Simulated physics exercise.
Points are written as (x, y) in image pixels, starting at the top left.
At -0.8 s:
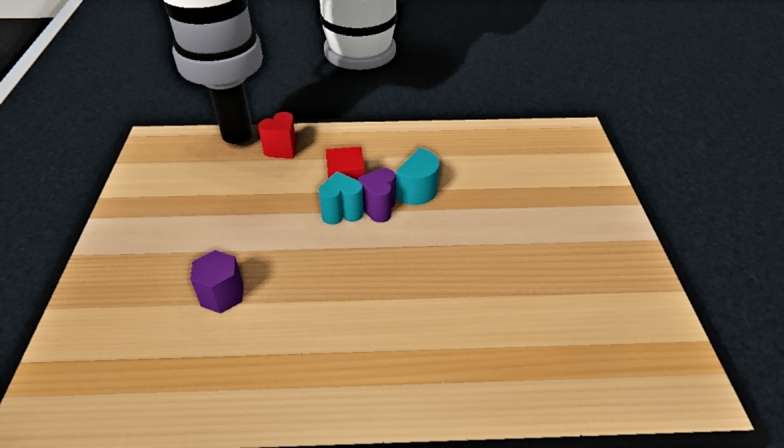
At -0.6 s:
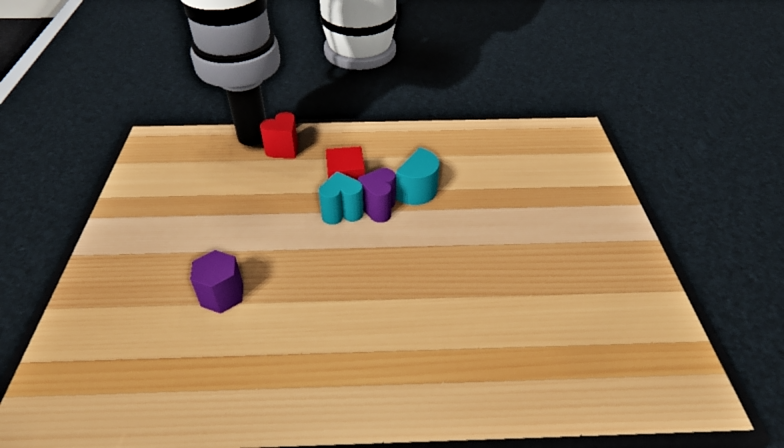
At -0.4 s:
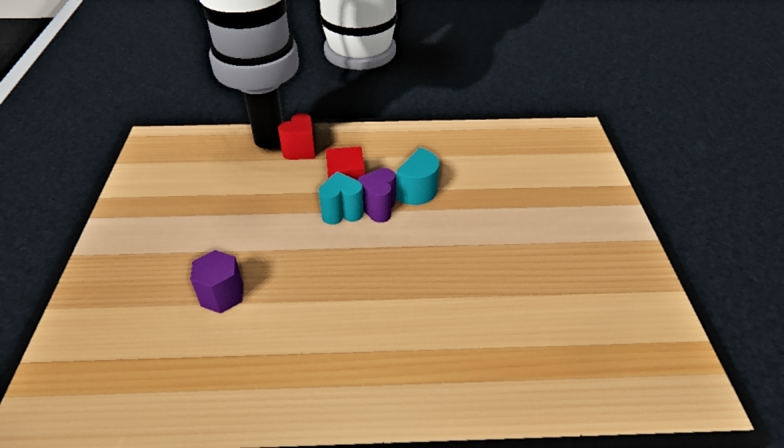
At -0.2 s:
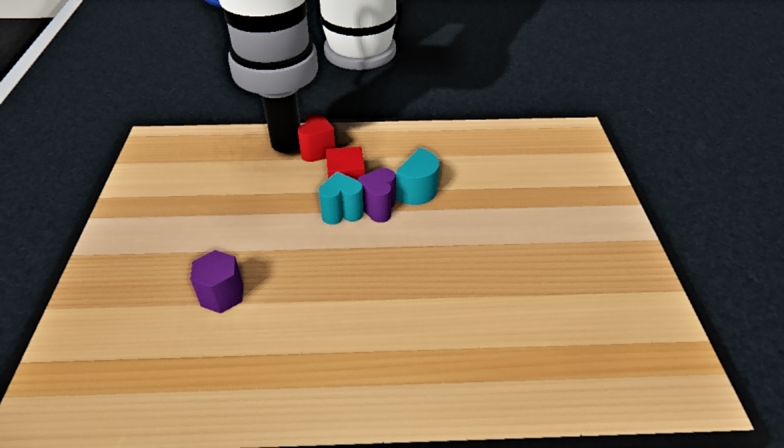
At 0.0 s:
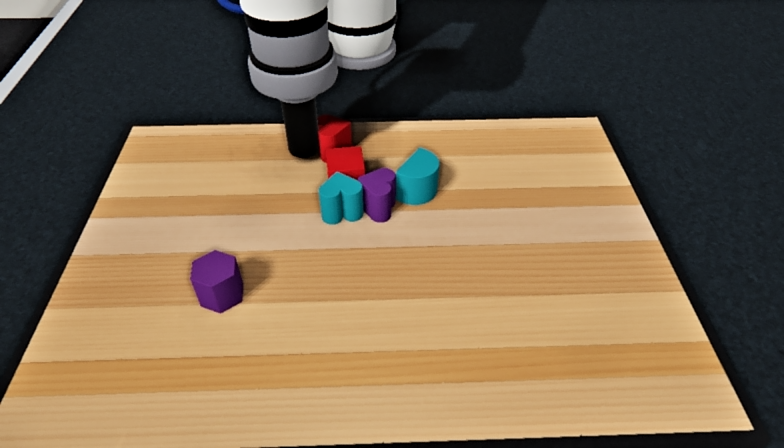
On a wooden board, a black bar pushes the red heart block to the right.
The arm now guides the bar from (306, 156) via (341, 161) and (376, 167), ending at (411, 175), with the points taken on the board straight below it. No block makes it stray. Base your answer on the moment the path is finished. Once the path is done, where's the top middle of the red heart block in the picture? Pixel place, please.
At the end it should sit near (385, 123).
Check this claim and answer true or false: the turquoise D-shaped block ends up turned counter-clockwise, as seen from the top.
That claim is false.
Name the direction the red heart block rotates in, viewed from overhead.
It turns round anticlockwise.
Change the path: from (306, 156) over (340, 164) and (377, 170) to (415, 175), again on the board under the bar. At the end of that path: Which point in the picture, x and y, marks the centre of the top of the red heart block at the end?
About (371, 124).
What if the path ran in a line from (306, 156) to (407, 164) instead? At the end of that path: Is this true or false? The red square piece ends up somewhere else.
That statement is not accurate.
The first path, step by step. One third of the way, bar (341, 154); red heart block (364, 125), turned 20° anticlockwise.
Two thirds of the way, bar (376, 160); red heart block (384, 123), turned 55° anticlockwise.
At the end, bar (412, 168); red heart block (385, 123), turned 60° anticlockwise; red square piece not moved; turquoise D-shaped block (425, 167), turned 20° clockwise.
